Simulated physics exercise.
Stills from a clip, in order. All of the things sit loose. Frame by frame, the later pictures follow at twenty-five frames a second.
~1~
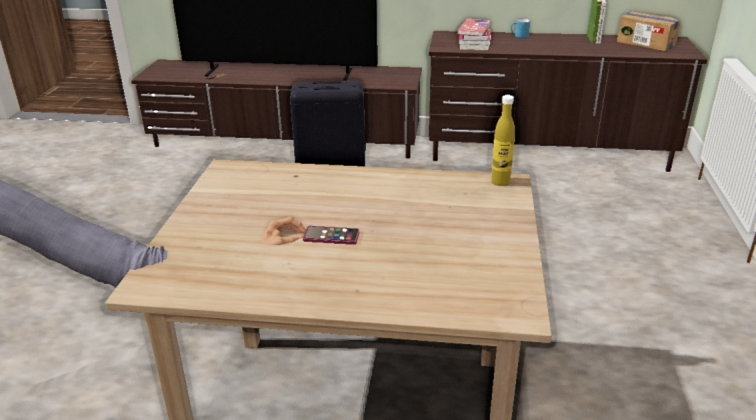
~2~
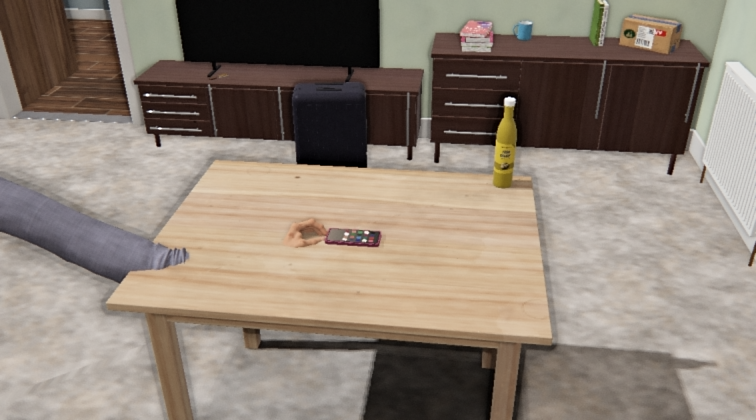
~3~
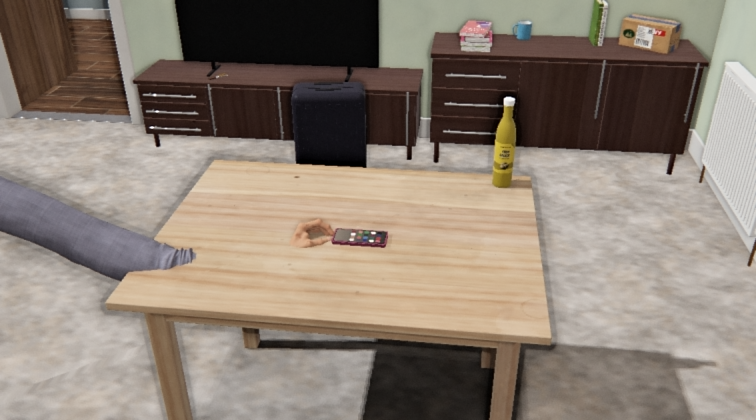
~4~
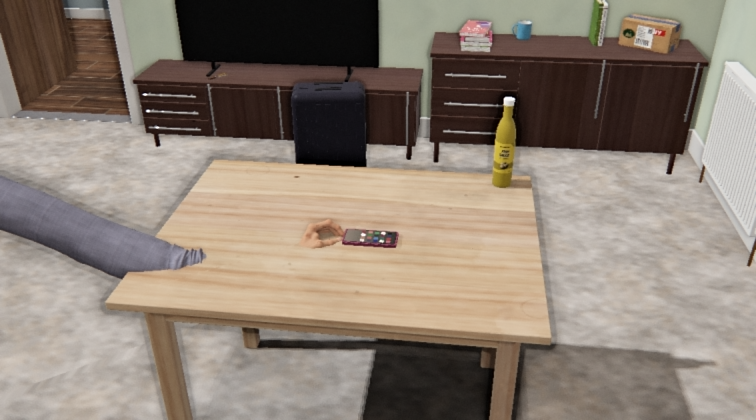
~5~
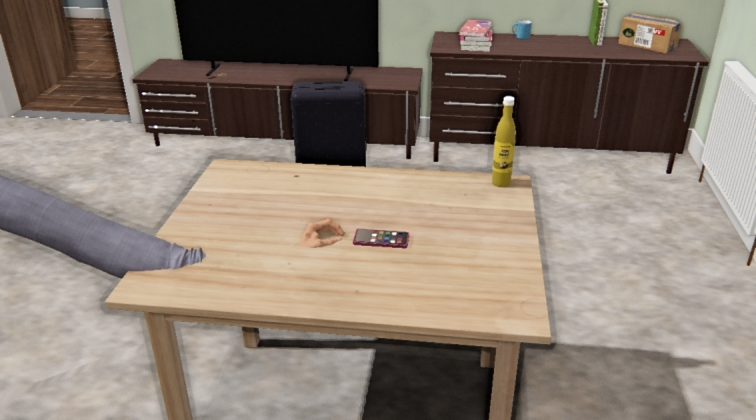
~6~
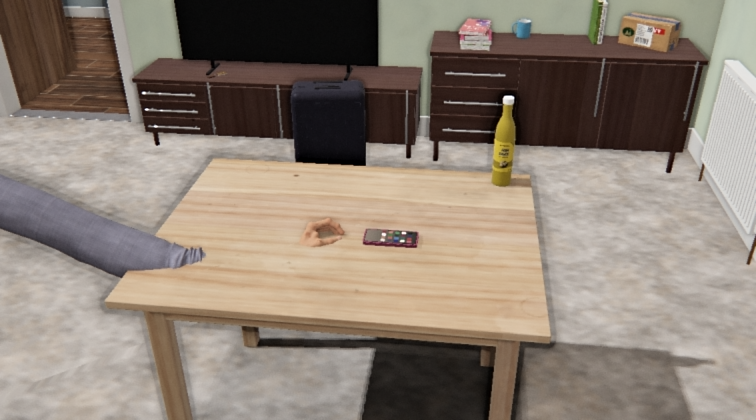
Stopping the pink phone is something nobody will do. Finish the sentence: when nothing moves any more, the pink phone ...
... is still on the table.
Then, 0.10 s past the last view, pink phone displaced about its own width near (409, 239).
Then, 0.20 s past the last view, pink phone displaced about its own width near (418, 240).
Finally, moved from the start, pink phone. Final places as the last picture's camera would see them, pink phone near (419, 240).
